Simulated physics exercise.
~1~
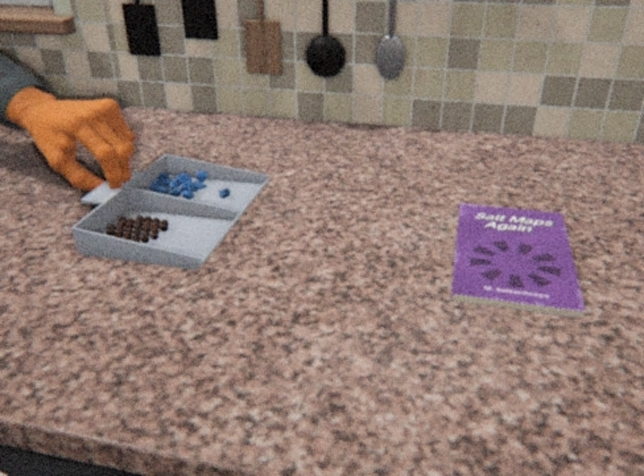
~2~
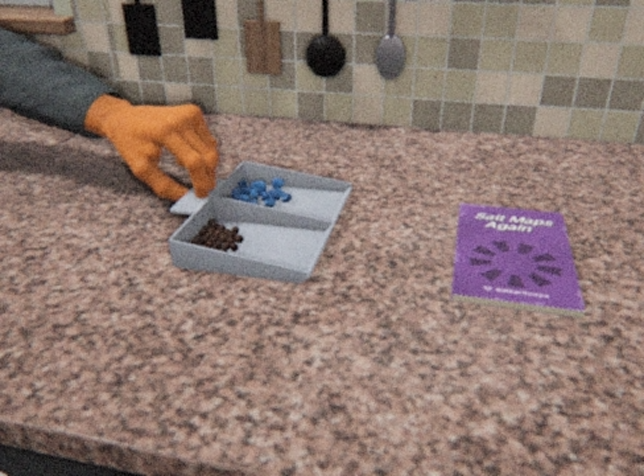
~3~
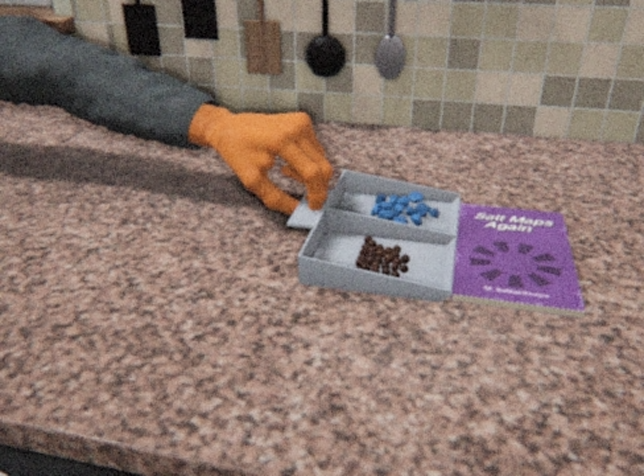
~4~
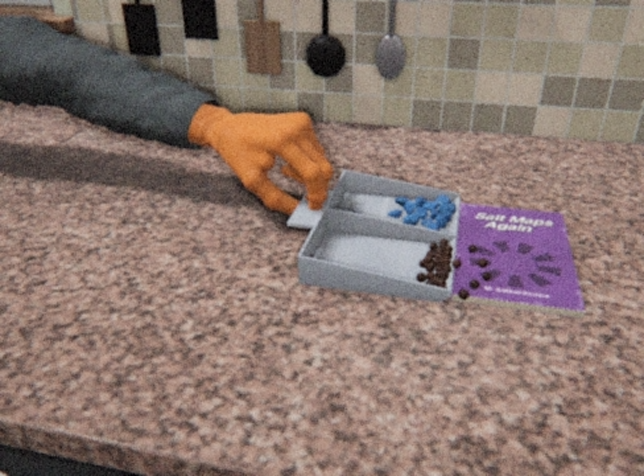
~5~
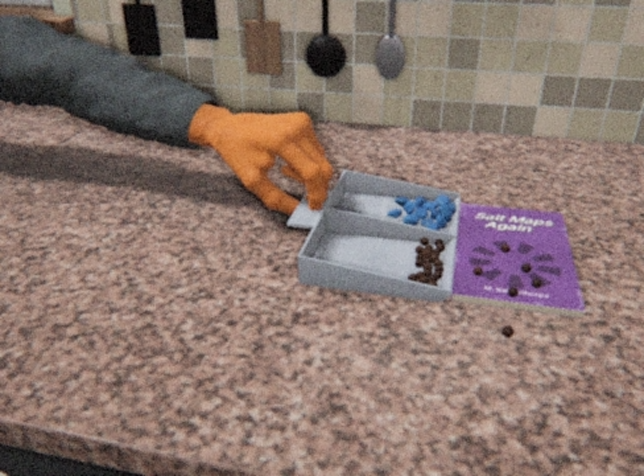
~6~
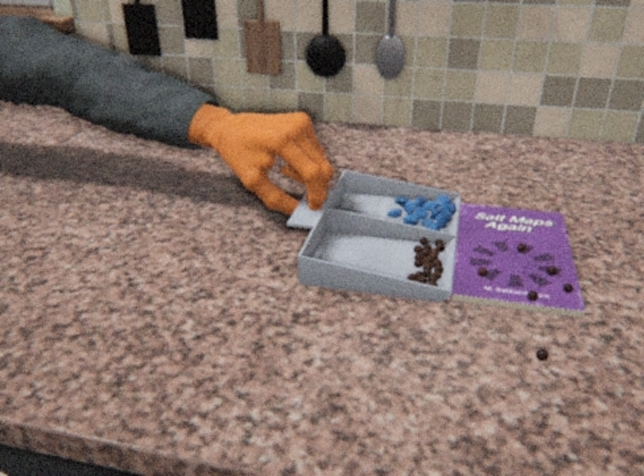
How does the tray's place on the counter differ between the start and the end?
At the start the tray was over on the left side of the counter, well away from the purple book. By the end it was farther right, resting against the book's left edge.
A gray divided tray, pushed to the right along a speckled counter by an orange-gloved hand, stopped against a thin purple book, and some of the brown beads spilled over its front onto the book and counter while the blue pieces stayed inside.
